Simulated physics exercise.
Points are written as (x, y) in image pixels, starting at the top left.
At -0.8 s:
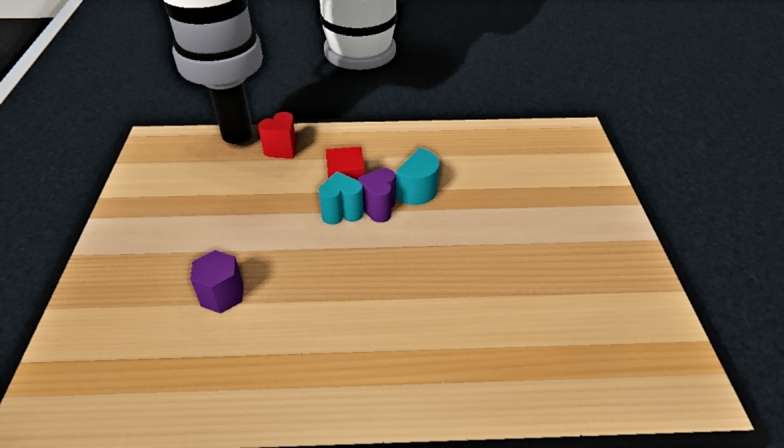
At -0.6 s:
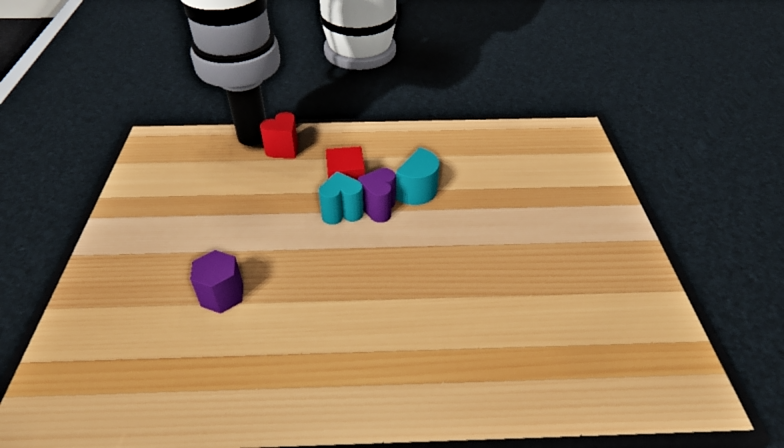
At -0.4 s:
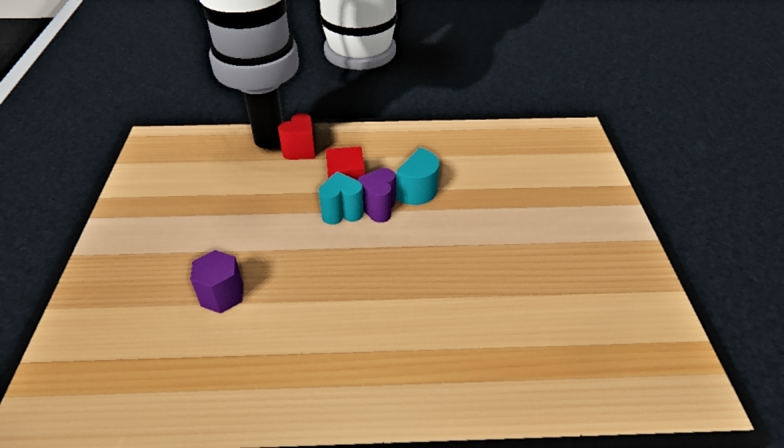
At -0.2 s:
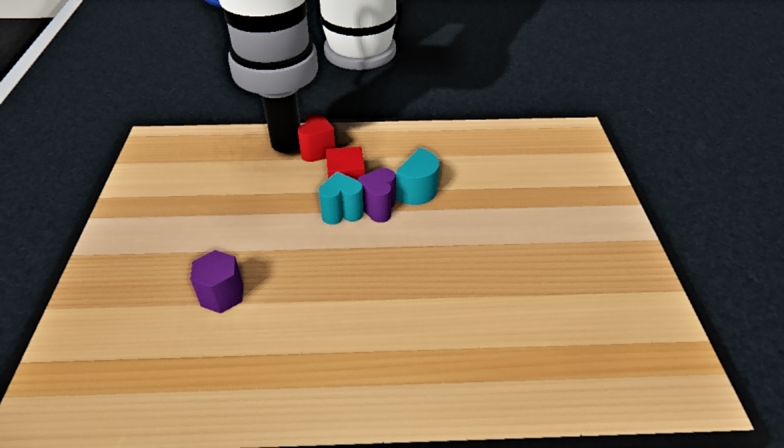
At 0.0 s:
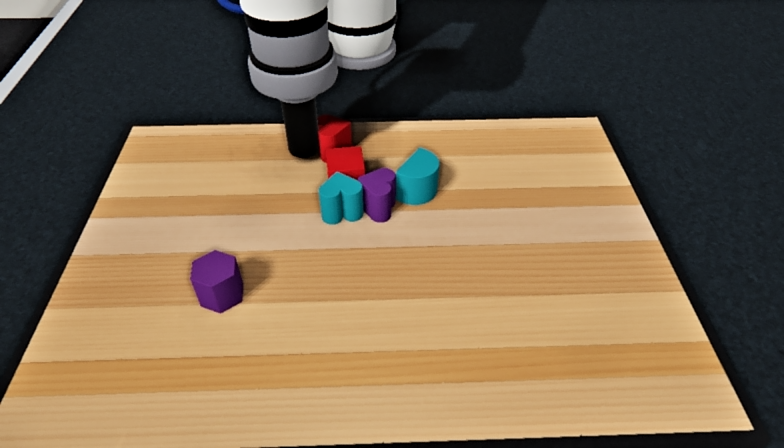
On a wooden board, a black bar pushes the red heart block to the right.
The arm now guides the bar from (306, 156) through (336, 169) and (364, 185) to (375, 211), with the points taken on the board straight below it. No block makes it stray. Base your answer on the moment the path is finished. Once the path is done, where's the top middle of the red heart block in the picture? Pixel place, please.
At the end it should sit near (352, 126).
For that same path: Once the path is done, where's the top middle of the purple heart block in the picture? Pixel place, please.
If I read the scene right, the answer is (425, 222).
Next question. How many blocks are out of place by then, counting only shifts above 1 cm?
Going by the path, three or more blocks will move.
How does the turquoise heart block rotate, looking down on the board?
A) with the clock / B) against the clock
Option A.
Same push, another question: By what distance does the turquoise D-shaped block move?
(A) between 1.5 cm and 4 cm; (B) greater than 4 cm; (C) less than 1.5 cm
Answer: C.
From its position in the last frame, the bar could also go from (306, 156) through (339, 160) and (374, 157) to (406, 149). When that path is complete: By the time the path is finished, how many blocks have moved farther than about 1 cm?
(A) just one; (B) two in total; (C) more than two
(A)
What follows on the original path. One third of the way, bar (335, 162); red heart block (351, 126), turned 45° anticlockwise; turquoise heart block (342, 189); red square piece (351, 162).
Two thirds of the way, bar (364, 178); red heart block (352, 126), turned 50° anticlockwise; turquoise heart block (349, 201), turned 80° clockwise; red square piece (381, 179); purple heart block (399, 200), turned 20° clockwise.
At the end, bar (375, 204); red heart block (352, 126), turned 50° anticlockwise; turquoise heart block (349, 202), turned 90° clockwise; red square piece (399, 203), turned 30° anticlockwise; purple heart block (425, 222); turquoise D-shaped block (423, 164), turned 10° anticlockwise.
